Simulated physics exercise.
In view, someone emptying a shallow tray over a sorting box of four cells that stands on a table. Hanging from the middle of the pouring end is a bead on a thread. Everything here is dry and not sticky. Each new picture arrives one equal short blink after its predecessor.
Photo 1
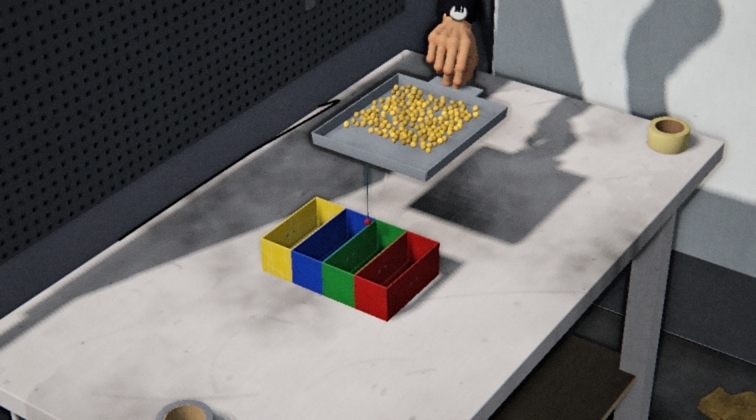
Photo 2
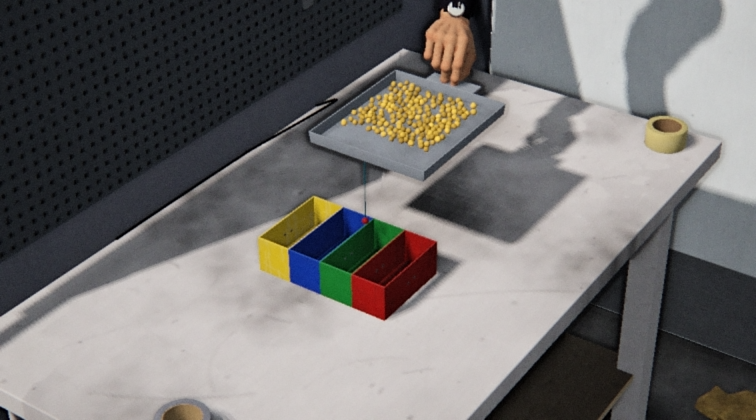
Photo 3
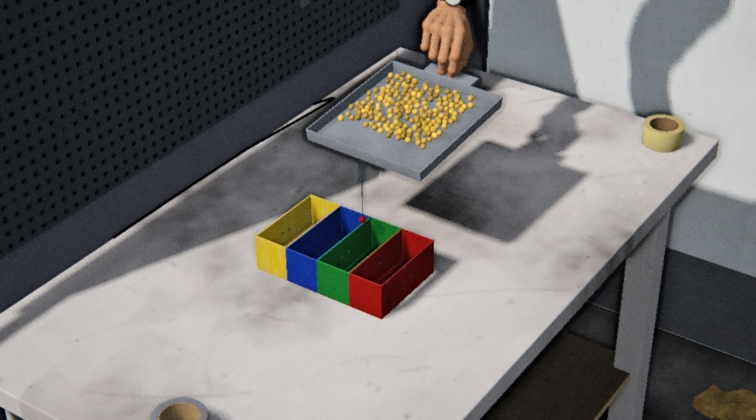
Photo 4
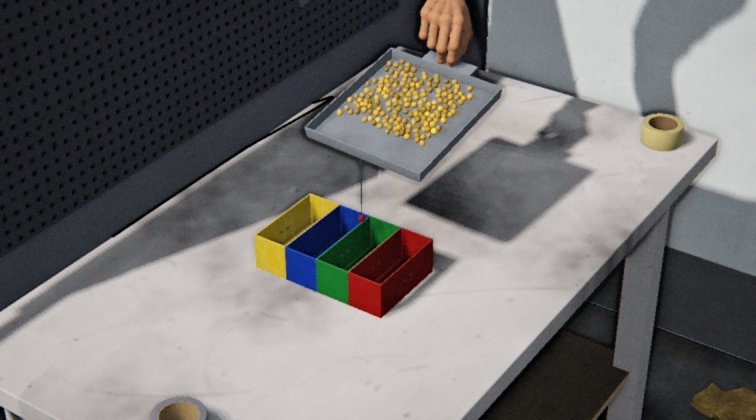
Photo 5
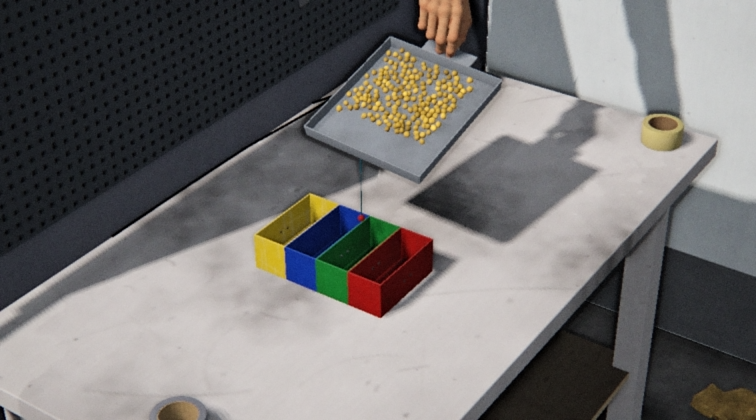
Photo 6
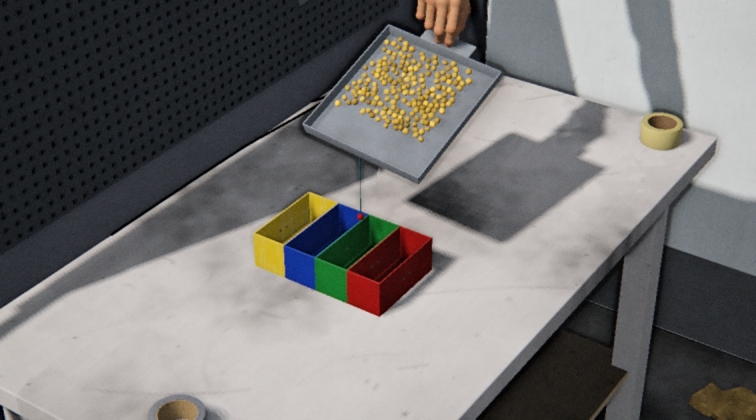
A hand at the top, seen from above at an angle, grips a grey tray over a pale table beside a dark perforated panel. Yellow balls lie on the tray, a red bead hangs on a thread beneath it, and yellow, blue, green and red cells run left to right below. The hand tilts the tray progressively toward its near edge, right corner lowest, while the view shifts very slightly.
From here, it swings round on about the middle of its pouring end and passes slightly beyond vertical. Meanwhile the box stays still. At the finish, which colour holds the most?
Red holds the most.
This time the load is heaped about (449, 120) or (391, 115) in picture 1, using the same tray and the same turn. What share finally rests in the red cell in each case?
About 70 and 40 per cent.
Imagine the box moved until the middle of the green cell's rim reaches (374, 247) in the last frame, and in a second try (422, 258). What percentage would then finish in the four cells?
Result: 90 % and 100 %.
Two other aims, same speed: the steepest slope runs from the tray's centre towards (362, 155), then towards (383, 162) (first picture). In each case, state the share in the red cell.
The first comes to 0 %, while the second comes to 40 %.
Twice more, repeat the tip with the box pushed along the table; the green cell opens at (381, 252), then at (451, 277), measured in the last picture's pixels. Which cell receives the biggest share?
The green one, and then the yellow cell.
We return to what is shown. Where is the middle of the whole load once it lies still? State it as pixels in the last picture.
Near pixel (385, 283).
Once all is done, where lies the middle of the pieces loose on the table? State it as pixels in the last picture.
I'd mark it at about (427, 302).
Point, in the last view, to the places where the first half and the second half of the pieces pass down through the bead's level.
First half (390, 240); second half (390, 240).
Just after the last frame, tray tipped steeply; almost all on the tray; about a tenth falling or outside the box.
A moment on, tray tipped past a quarter turn; roughly two thirds on the tray; roughly a quarter in the red cell; about a tenth in the green cell; just a few in the blue cell; about a tenth falling or outside the box.
Further on, tray tipped past a quarter turn; roughly half in the red cell; roughly a quarter in the green cell; just a few in the blue cell; roughly a quarter falling or outside the box.
When it is over, tray tipped past a quarter turn; roughly half in the red cell; roughly a quarter in the green cell; just a few in the blue cell; not one in the yellow cell; roughly a quarter outside the box.
